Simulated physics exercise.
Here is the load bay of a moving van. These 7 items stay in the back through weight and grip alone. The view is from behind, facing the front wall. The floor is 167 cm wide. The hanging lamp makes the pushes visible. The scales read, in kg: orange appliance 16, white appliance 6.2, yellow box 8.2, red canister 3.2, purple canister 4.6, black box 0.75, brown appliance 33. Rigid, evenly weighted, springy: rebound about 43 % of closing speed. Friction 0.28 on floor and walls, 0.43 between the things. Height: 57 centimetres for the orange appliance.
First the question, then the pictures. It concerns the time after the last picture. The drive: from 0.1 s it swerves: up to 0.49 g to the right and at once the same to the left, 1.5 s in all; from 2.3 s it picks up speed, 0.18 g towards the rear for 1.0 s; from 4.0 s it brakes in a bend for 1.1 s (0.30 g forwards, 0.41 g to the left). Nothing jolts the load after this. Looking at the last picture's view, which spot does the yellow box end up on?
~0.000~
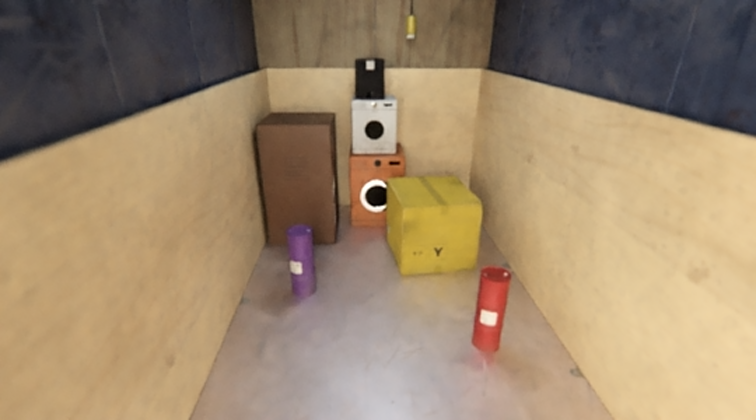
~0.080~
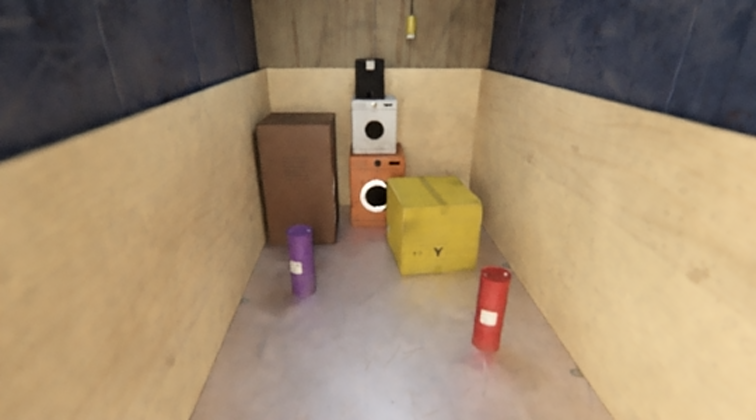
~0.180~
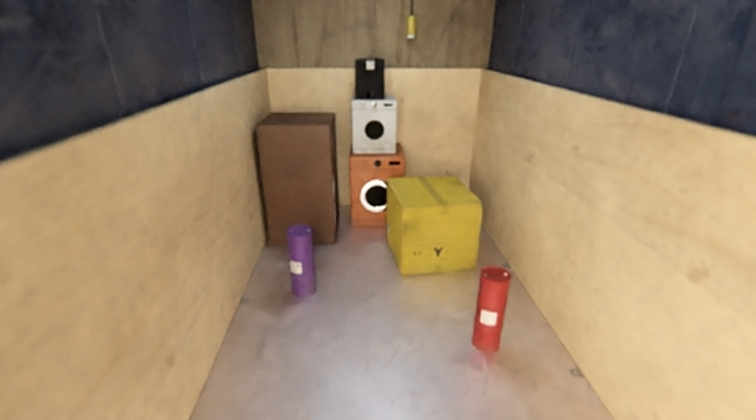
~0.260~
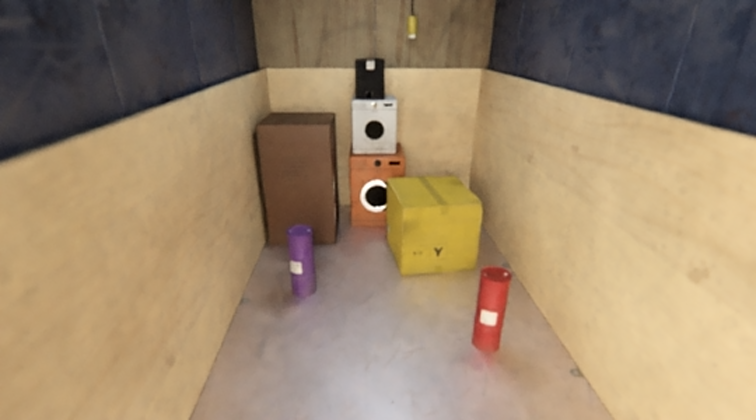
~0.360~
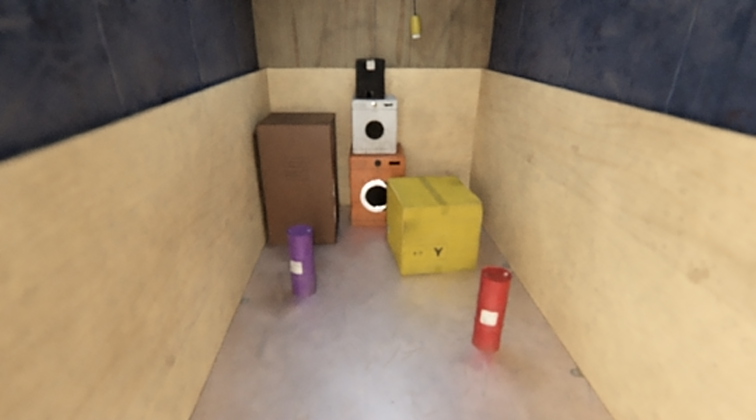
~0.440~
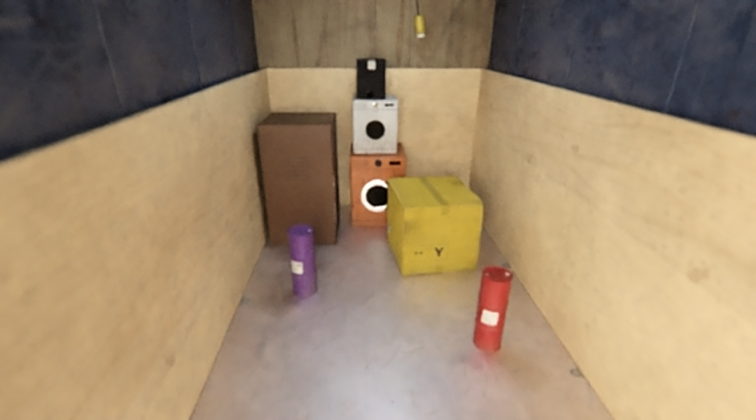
The spot near (366, 214).
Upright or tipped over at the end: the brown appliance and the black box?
In the last frame the brown appliance remains up and the black box does not stay up.
Around 1.34 s, load feels 0.34 g left; yellow box shifted 7 cm near (439, 222); black box shifted 8 cm; white appliance shifted 7 cm.
Around 4.54 s, load feels 0.30 g forwards, 0.41 g left; yellow box shifted 13 cm near (412, 217); black box shifted 14 cm; purple canister shifted 14 cm.
Around 4.94 s, load feels 0.19 g forwards, 0.26 g left; yellow box shifted 46 cm near (365, 213); black box at 37° to upright; red canister shifted 63 cm.
Finally (6.0 s), down from a perch, black box; not toppled but over 15 cm from the start, orange appliance, white appliance, yellow box, red canister and purple canister; brown appliance still in place (within 15 cm). Final places as that camera would see them, yellow box near (366, 214).
